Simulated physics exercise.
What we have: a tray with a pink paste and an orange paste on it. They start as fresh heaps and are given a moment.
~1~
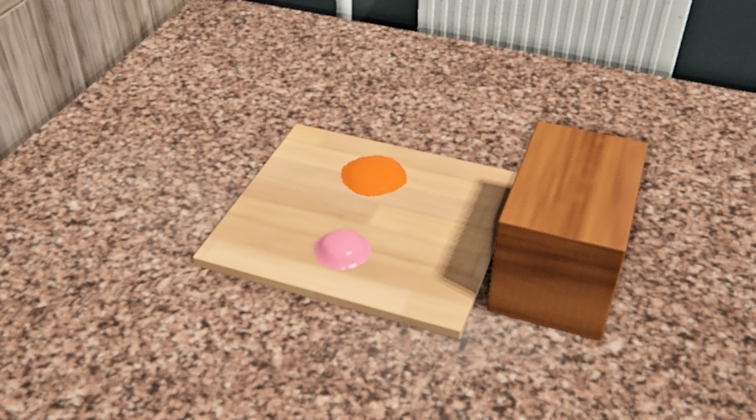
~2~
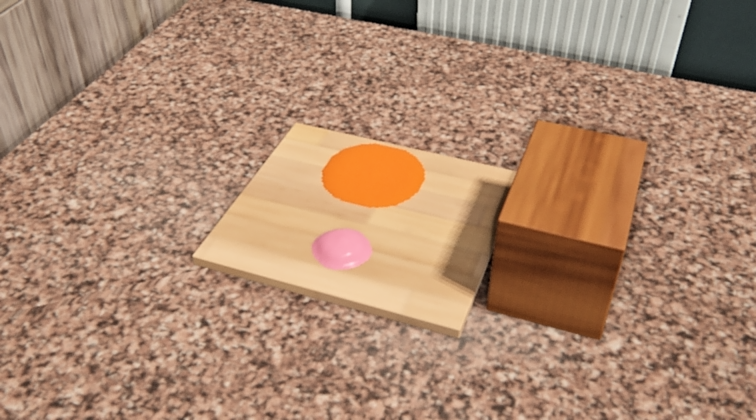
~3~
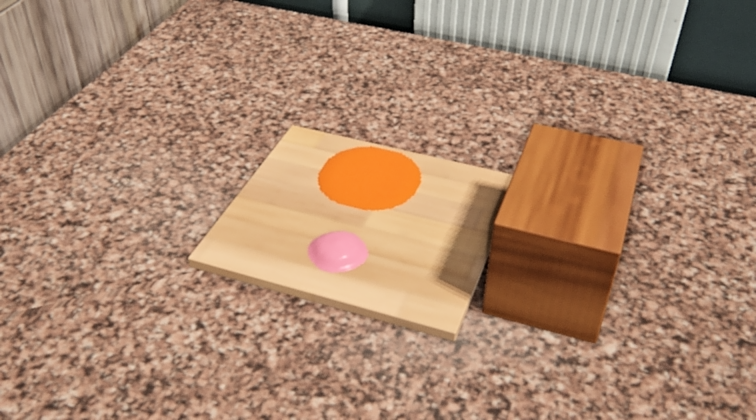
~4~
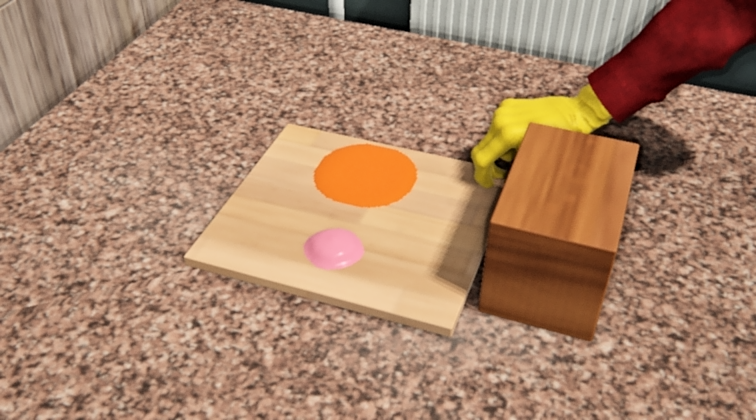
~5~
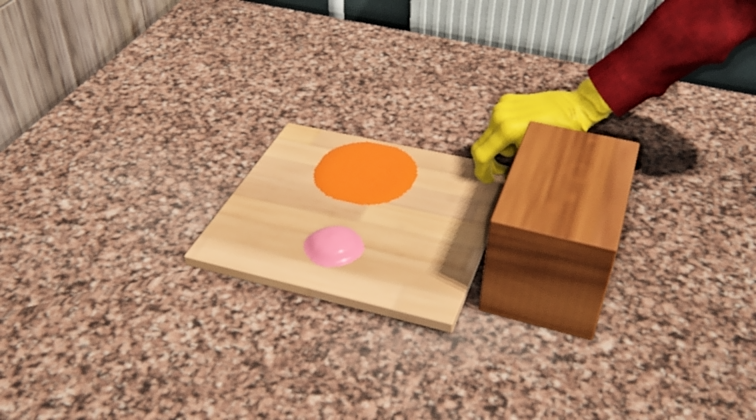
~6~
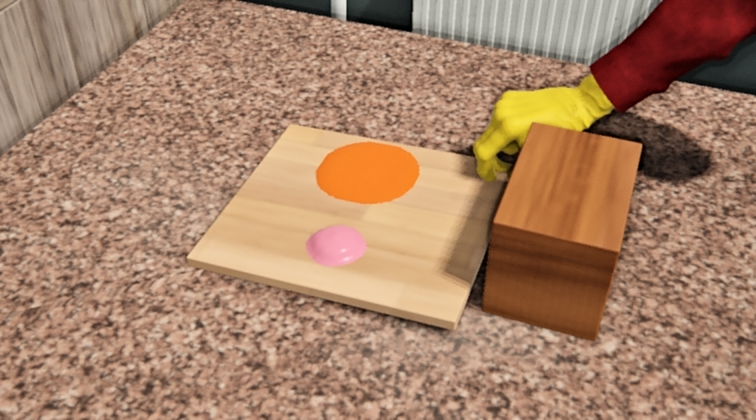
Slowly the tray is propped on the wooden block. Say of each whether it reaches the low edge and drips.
The pink paste holds its ground and the orange paste slides over the edge.
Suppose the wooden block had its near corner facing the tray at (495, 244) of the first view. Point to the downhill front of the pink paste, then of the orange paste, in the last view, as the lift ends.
At (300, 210), and at (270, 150).
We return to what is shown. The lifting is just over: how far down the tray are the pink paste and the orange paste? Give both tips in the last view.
The first near (291, 202), the second near (266, 150).
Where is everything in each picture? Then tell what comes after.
The tray lies flat; pink paste (342, 245) a mound; orange paste (374, 172) a low mound; wooden block (551, 283), in the first picture.
They settle; pink paste (341, 244) a mound; orange paste (373, 173) spread thin, in the second picture.
At rest; pink paste (337, 246) a mound; orange paste (370, 176) spread thin, in the third picture.
A hand takes the end; pink paste (334, 243) a mound; orange paste (366, 173) spread thin, in the fourth picture.
The end is rising; pink paste (333, 241) a mound; orange paste (366, 171) spread thin, in the fifth picture.
The tray slopes by about 3°; pink paste (336, 240) a mound; orange paste (368, 170) spread thin; wooden block (545, 284), in the sixth picture.
Next, slope about 27°; the pink paste has not moved; the orange paste is dripping off the low end.
After that, the pink paste has not moved; the orange paste is dripping off the low end.
Finally, slope about 27°; the pink paste has not moved; the orange paste is dripping off the low end.
